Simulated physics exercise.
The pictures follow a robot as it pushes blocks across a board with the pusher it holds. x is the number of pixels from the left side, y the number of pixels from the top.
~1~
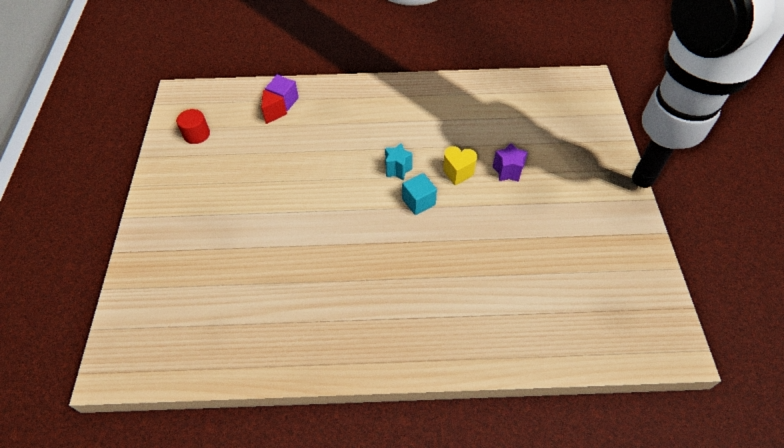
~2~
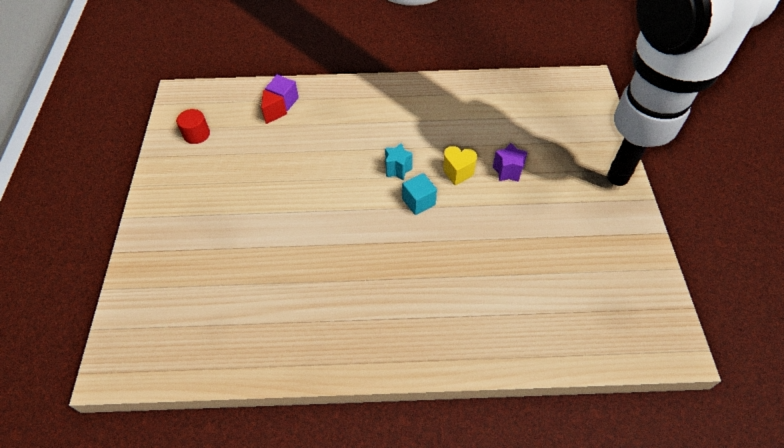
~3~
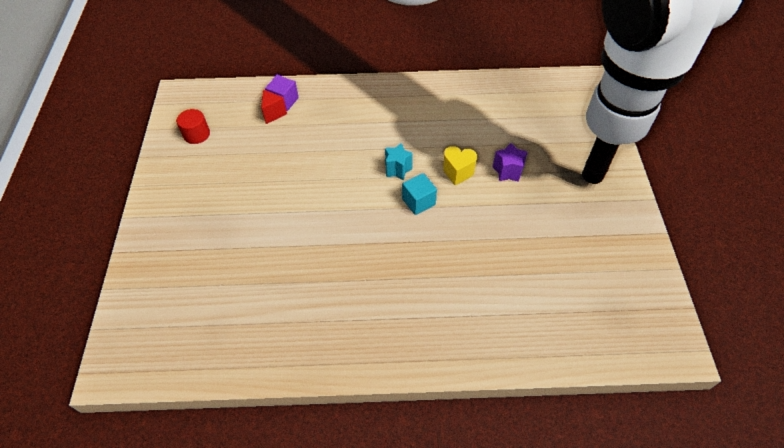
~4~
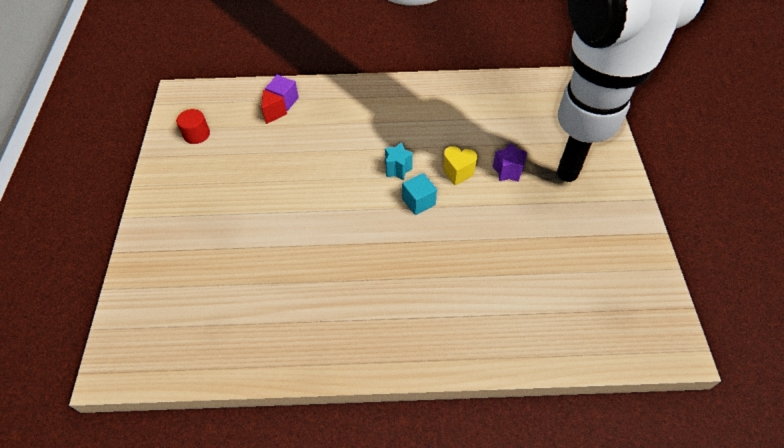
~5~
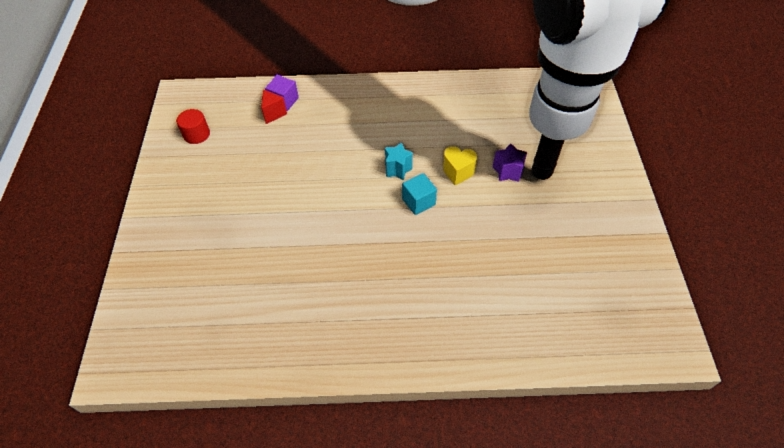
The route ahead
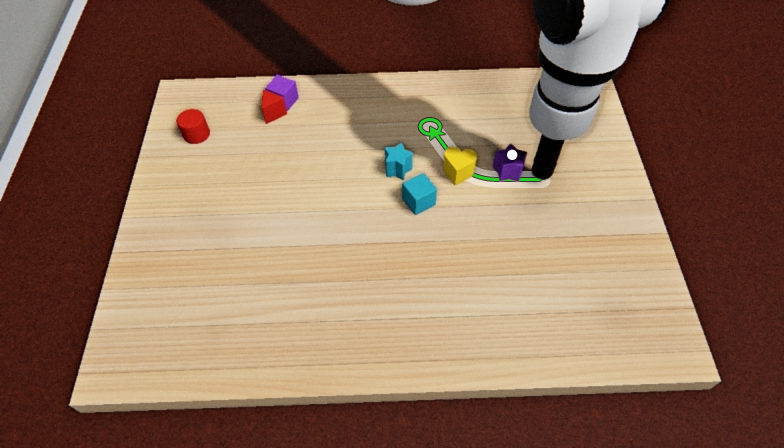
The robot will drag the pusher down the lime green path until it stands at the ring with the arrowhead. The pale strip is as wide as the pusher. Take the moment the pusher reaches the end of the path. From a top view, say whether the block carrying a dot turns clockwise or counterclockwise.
From above, the block carrying a dot will be seen to turn clockwise.
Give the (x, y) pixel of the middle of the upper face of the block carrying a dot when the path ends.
I'd place it at (473, 132), taking the centre of its top.
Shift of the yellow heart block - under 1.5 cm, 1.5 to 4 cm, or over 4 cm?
It will move between 1.5 and 4 cm.
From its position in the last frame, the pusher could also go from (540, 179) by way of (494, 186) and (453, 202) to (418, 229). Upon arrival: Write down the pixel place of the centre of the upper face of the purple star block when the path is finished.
Close to (495, 151).
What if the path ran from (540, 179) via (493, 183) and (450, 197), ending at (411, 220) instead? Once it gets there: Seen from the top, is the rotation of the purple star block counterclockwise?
I expect not.
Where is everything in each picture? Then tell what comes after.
Pusher tip (642, 180); block tops, turquoise star block (398, 153); yellow heart block (460, 157); purple star block (512, 155), in the first picture.
Pusher (618, 178); blocks unchanged, in the second picture.
Pusher (592, 176); blocks unchanged, in the third picture.
Pusher (567, 174); blocks unchanged, in the fourth picture.
Pusher (542, 172); turquoise star block (398, 153); yellow heart block (460, 157); purple star block (512, 155), in the fifth picture.
Path on the board, from (540, 179) via (491, 179) and (453, 157), ending at (430, 127); the dot is on the purple star block.
On the path given first. One third of the way, pusher (492, 172); purple star block (485, 147), turned 55° clockwise.
Two thirds of the way, pusher (454, 150); yellow heart block (436, 149), turned 85° anticlockwise; purple star block (474, 133).
At the end, pusher (431, 119); turquoise star block in place; yellow heart block (436, 149), turned 85° anticlockwise; purple star block (473, 132), turned 145° clockwise.
